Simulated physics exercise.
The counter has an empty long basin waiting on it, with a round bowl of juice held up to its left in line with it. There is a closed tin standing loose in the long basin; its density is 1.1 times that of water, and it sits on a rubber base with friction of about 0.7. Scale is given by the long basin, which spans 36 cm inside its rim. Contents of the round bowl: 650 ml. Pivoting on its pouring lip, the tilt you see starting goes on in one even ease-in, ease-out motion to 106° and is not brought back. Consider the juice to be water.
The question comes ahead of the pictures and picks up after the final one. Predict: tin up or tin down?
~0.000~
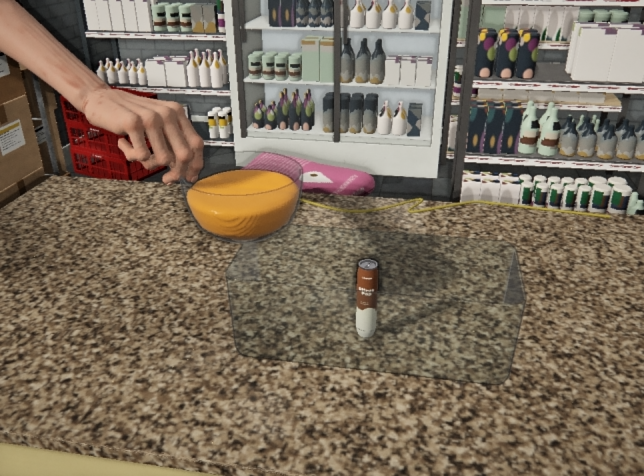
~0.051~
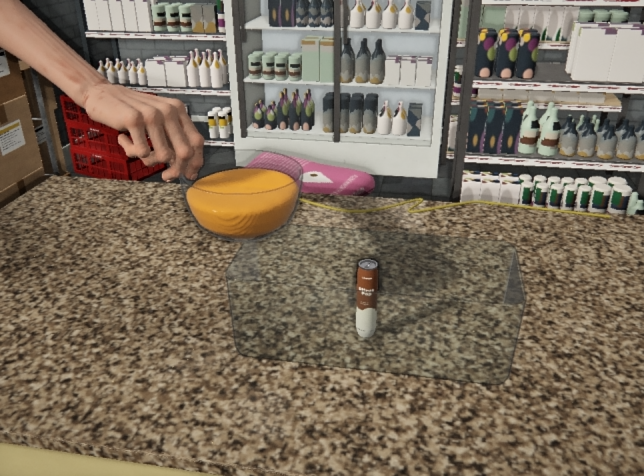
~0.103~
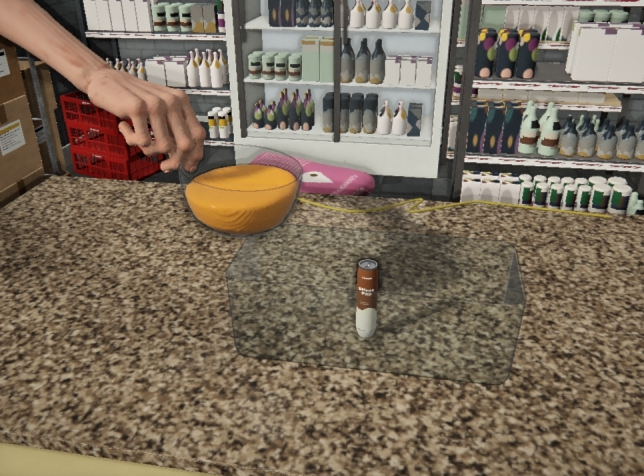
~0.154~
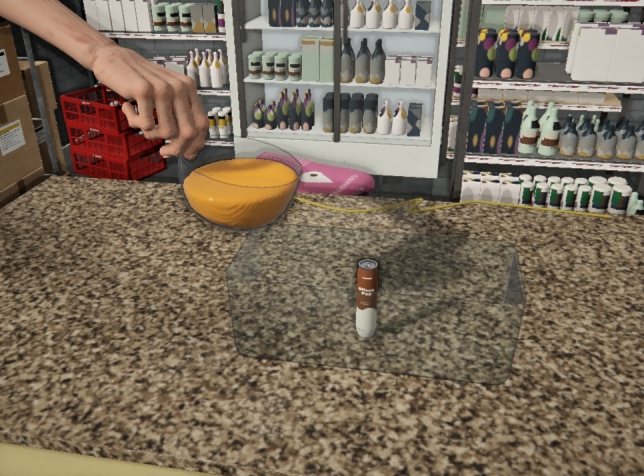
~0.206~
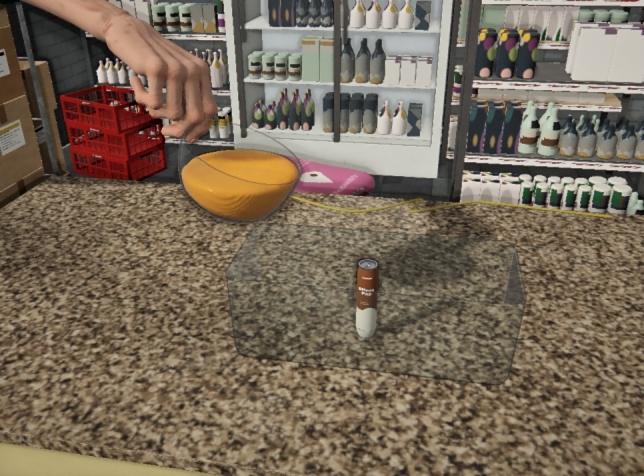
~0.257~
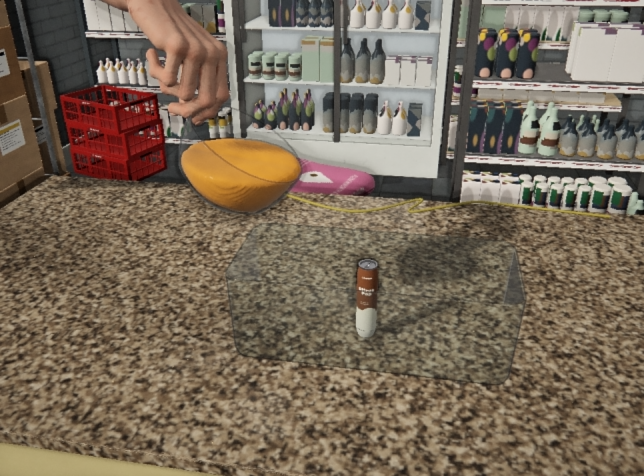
It does not overbalance.
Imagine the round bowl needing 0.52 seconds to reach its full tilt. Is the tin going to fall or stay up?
So the tin will hold steady.
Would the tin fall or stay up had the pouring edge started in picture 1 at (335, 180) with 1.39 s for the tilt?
It does not tip.
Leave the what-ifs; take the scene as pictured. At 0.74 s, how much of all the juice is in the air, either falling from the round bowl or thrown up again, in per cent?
About 10 per cent.
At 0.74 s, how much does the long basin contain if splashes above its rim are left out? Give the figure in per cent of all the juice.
Roughly 90 percent of it.
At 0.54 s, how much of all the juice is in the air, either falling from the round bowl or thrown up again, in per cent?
Near 56 per cent at that time.
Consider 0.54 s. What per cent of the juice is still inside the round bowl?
Still held: Roughly 34 % of the total.
After 0.54 s the tilt is 94° and 34 per cent is still to pour; the tin stands where it began.
After 0.74 s the tilt is 106° and 1 per cent is still to pour; the tin stands where it began.
After 0.96 s the tilt is 106° and 0 per cent is still to pour; the tin stands where it began.
After 1.19 s the tilt is 106° and 0 per cent is still to pour; the tin stands where it began.
In the end the tin stands where it began.
